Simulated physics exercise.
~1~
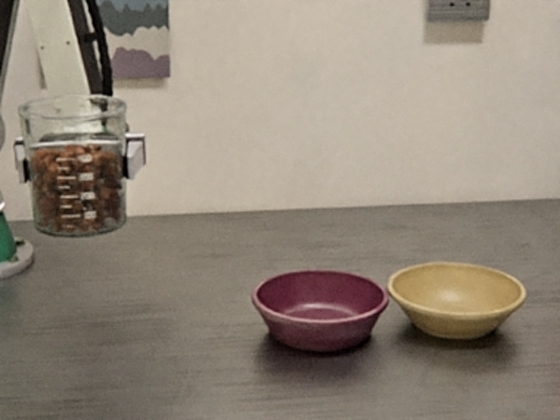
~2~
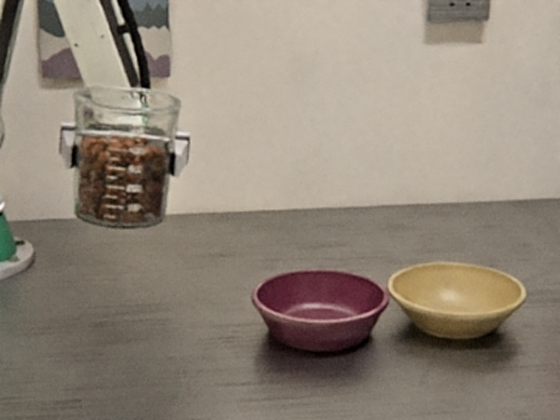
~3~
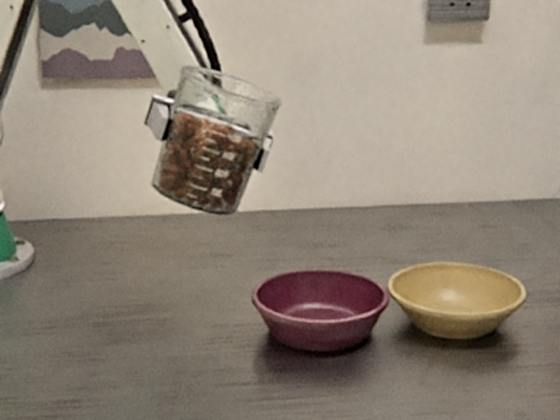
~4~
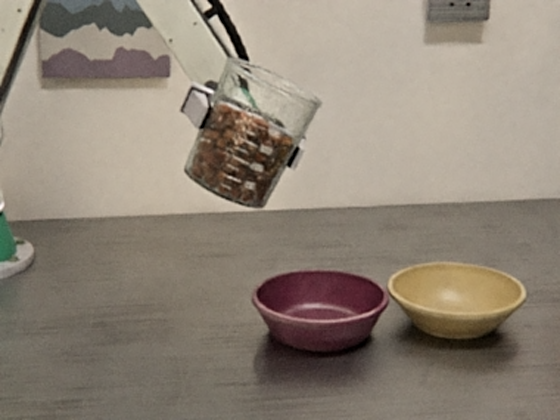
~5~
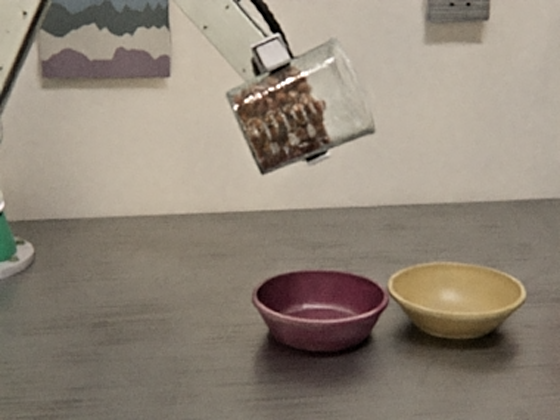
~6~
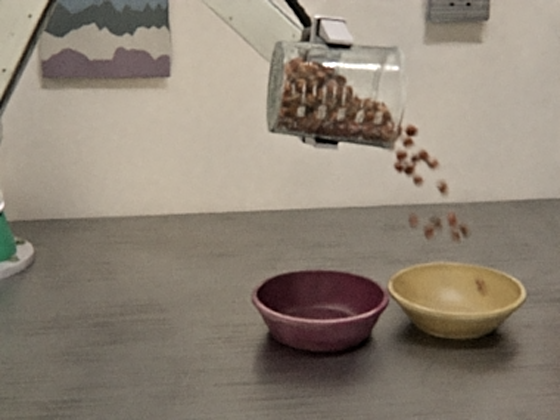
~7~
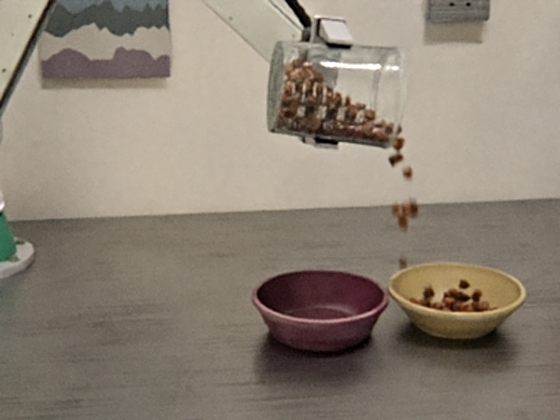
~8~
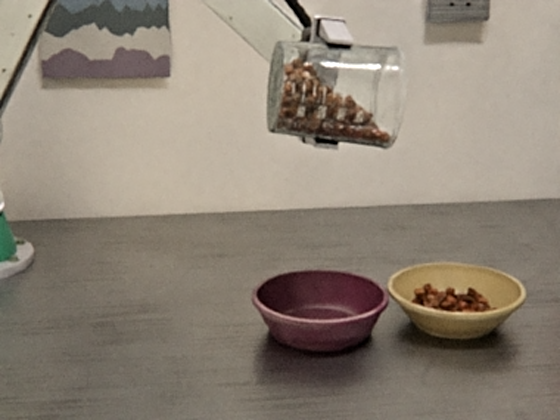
A robot arm carries a clear glass beaker, partly filled with reddish-brown pellets, in from the left above a dark grey table, seen by a still camera from the front. A maroon bowl and a yellow bowl sit side by side on the right, both empty, before a pale wall with a colourful print and a socket. The arm moves the beaker rightward, tipping it steadily until it lies on its side above the bowls. Pellets spill from its rim and drop into the yellow bowl. The flow thins and stops, leaving a small pile there, many pellets still in the beaker, and the maroon bowl empty.
